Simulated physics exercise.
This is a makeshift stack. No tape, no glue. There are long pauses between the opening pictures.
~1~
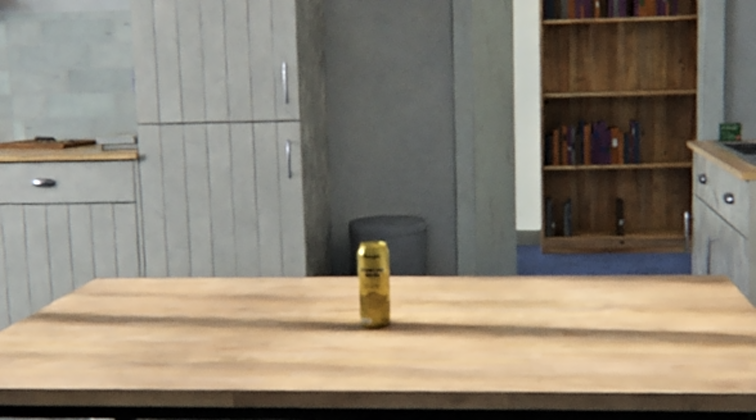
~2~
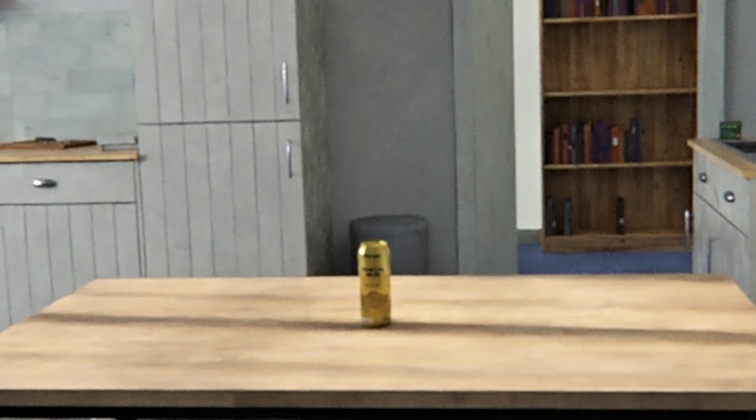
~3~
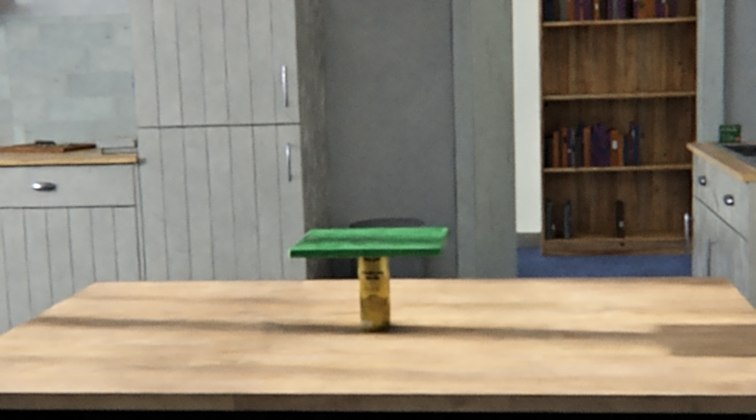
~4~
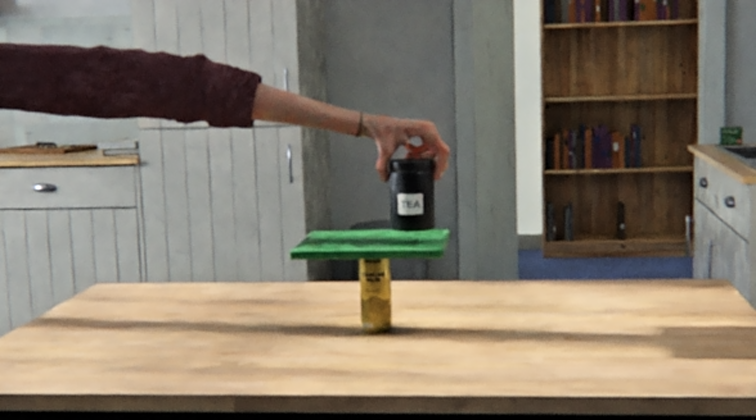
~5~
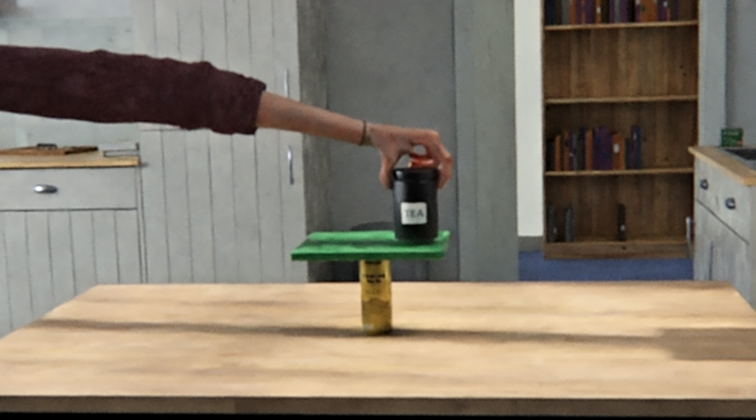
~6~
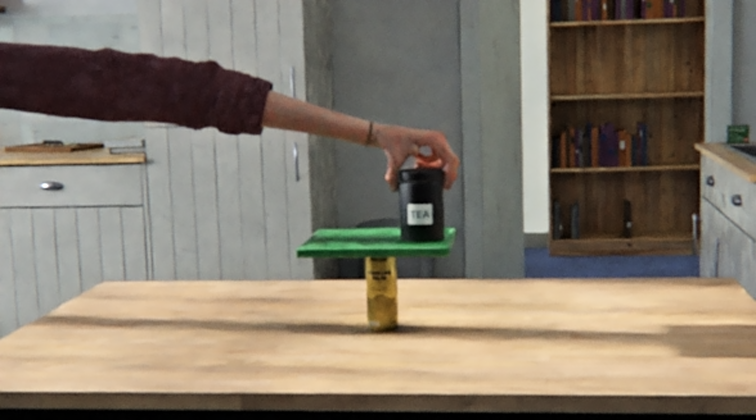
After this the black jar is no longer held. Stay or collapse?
The stack loses its balance.
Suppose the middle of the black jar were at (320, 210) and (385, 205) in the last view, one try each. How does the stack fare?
First try: It comes apart; second try: It stays up.
Then, 0.50 s on from there, black jar now fallen; green lid turned 69° from how it was put.
Then, 0.60 s on from there, green lid on its side.
Then, 1.00 s on from there, green lid now fallen; yellow can turned 5° from how it was put.
In the end, fallen, black jar and green lid; left askew, yellow can. The stack comes apart.
